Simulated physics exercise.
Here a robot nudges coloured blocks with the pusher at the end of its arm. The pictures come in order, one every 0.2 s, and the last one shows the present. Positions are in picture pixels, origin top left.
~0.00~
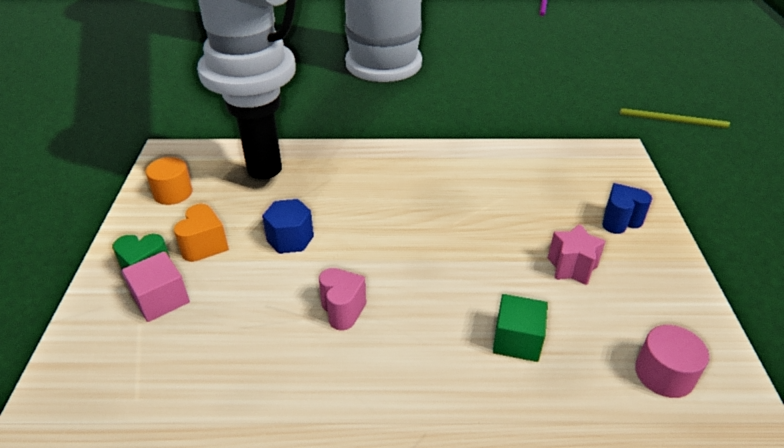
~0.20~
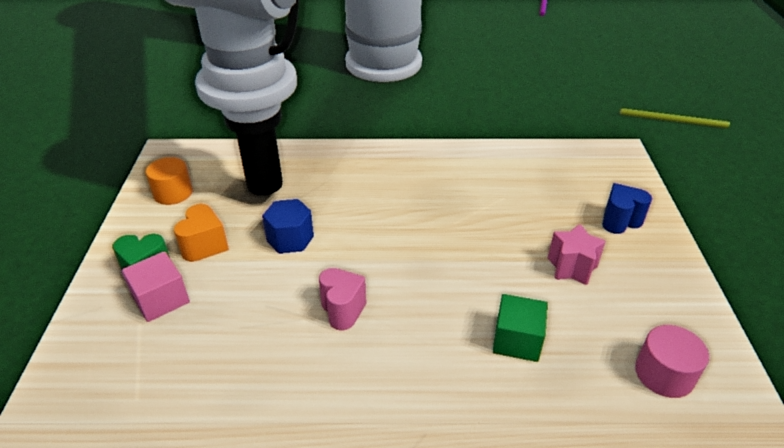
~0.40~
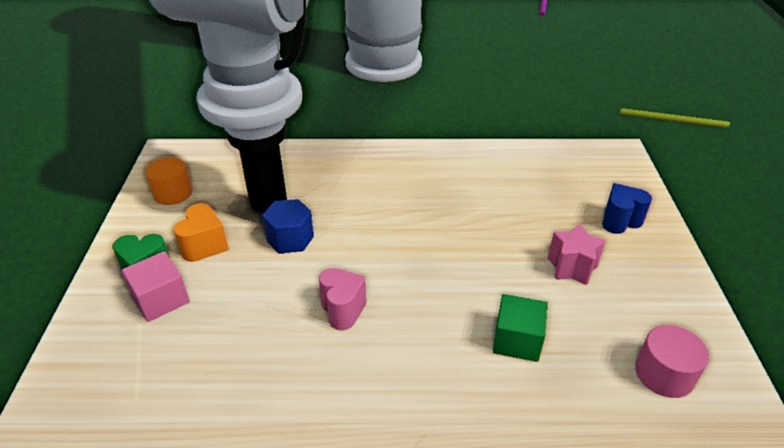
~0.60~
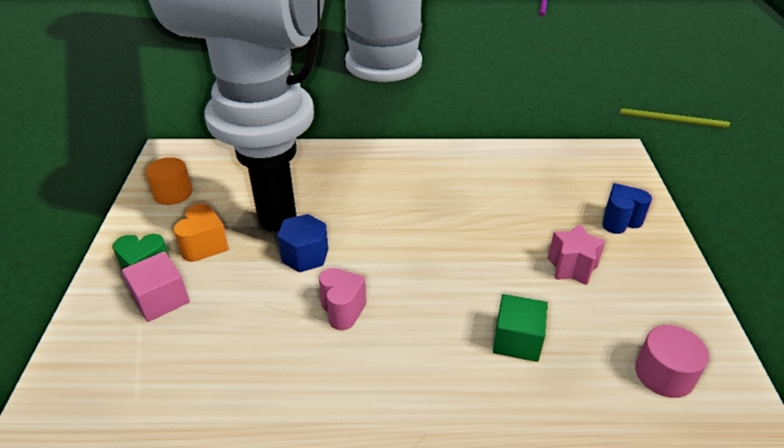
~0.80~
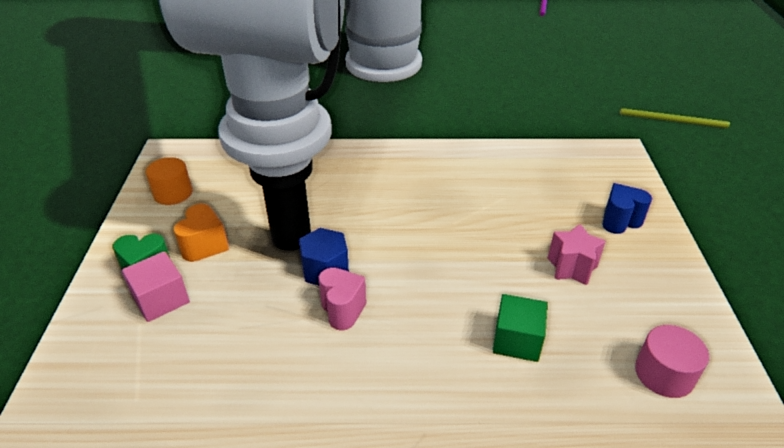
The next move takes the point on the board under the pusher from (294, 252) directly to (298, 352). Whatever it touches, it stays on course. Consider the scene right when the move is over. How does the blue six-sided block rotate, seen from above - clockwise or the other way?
Counter-clockwise, from overhead.
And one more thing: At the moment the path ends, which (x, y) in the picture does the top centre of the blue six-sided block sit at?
My prediction: (338, 256).
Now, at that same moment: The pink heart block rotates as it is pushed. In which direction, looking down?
From the top, the block rotates clockwise.
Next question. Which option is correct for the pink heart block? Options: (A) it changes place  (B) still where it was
The one that fits is A, it changes place.
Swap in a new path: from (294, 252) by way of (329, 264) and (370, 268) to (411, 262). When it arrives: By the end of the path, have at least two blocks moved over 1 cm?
No.
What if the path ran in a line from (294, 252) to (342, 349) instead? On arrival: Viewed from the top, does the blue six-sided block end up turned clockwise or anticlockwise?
Looking down, it rotates anti-clockwise.
The first path, step by step. One third of the way, pusher (294, 268); blue six-sided block (337, 255), turned 50° anticlockwise; pink heart block (349, 291), turned 15° clockwise.
Two thirds of the way, pusher (295, 301); blue six-sided block (338, 256), turned 55° anticlockwise; pink heart block (351, 293), turned 20° clockwise.
At the end, pusher (296, 337); orange heart block not moved; blue six-sided block (338, 256), turned 55° anticlockwise; pink heart block (351, 293), turned 20° clockwise.
